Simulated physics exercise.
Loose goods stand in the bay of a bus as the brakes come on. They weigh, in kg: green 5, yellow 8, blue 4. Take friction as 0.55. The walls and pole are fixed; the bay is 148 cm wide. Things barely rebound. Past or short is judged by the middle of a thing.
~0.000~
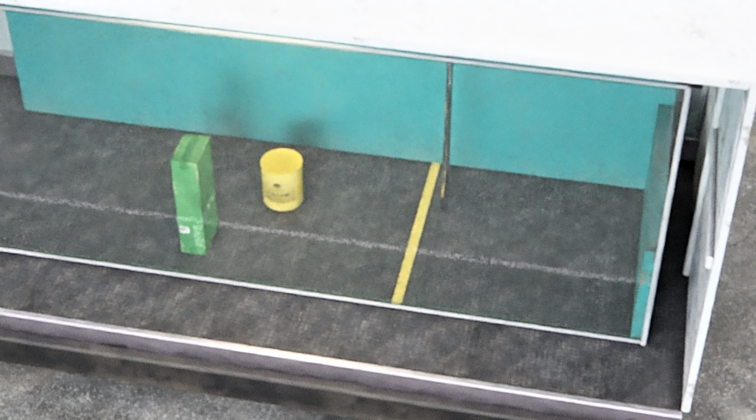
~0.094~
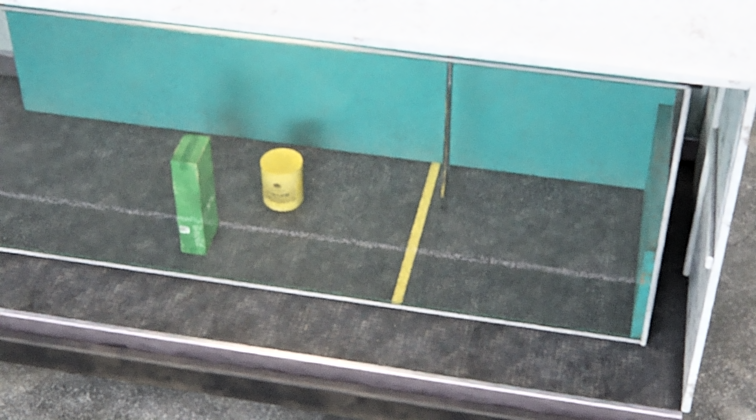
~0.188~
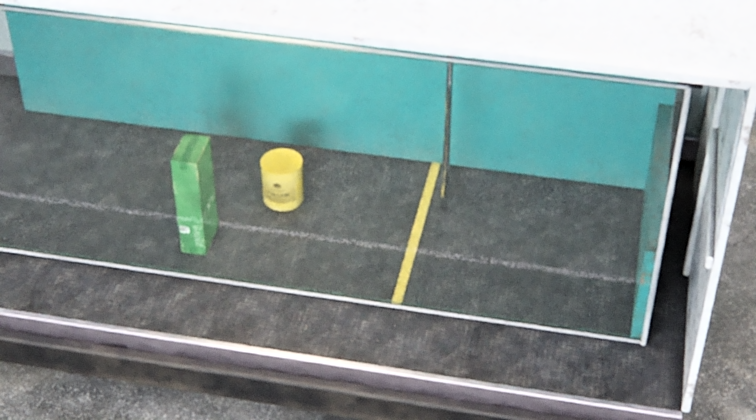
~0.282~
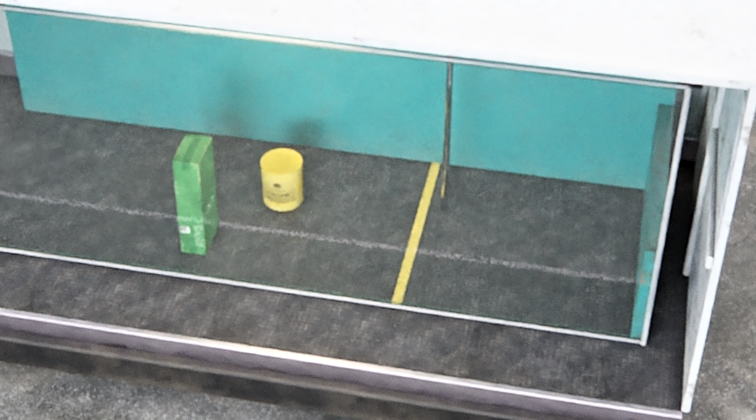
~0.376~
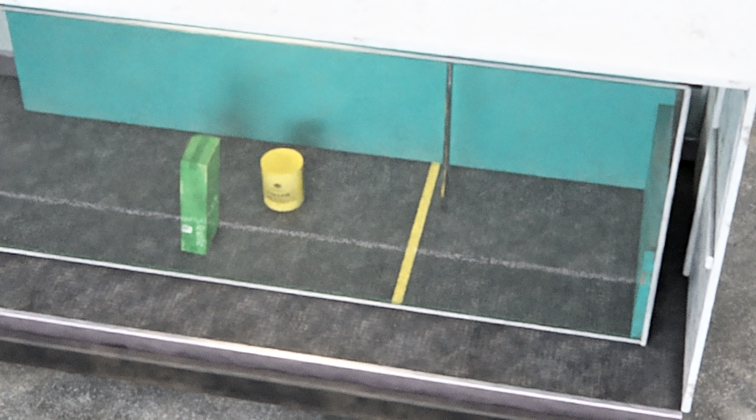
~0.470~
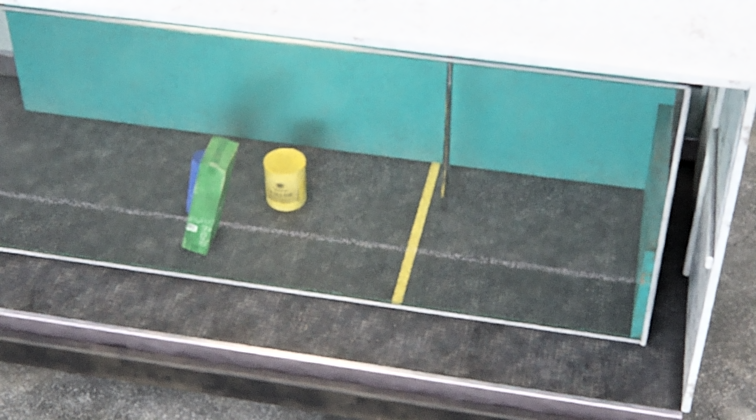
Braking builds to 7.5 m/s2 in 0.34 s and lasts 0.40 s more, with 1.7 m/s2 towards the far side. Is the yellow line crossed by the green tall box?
This time the green tall box fails to pass the yellow line.
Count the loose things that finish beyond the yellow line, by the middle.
In all, 0.
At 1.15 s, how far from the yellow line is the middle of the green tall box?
About 20 cm short of it.
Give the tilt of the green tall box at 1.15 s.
Roughly 90°.
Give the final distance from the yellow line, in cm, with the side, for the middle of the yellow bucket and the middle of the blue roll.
Yellow bucket 30 short, blue roll 80 short.
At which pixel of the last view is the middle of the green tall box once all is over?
Near (385, 246).
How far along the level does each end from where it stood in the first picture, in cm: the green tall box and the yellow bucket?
Moved: Green tall box 120, yellow bucket 70.
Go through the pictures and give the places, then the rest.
The first picture shows green tall box (196, 195), yellow bucket (283, 180), yellow line (400, 292).
The second picture shows green tall box (196, 195), yellow bucket (283, 180).
The third picture shows green tall box (196, 195), yellow bucket (283, 180).
The fourth picture shows green tall box (197, 195), yellow bucket (283, 180).
The fifth picture shows green tall box (200, 195), yellow bucket (283, 180).
The sixth picture shows green tall box (210, 196), yellow bucket (286, 180), yellow line (400, 292).
After 0.75 s the green tall box is 78 cm short of the yellow line, tilted 85°, near (290, 233) in the last picture's view.
After 1.15 s the green tall box is 19 cm short of the yellow line, tilted 90°, near (380, 244) in the last picture's view; the yellow bucket 33 cm short of the yellow line, tilted 5°.
After 1.65 s the green tall box is 16 cm short of the yellow line, tilted 90°, near (385, 246) in the last picture's view.
When all is still (3.1 s), green tall box stops short of the yellow line; yellow bucket stops short of the yellow line; blue roll stops short of the yellow line.
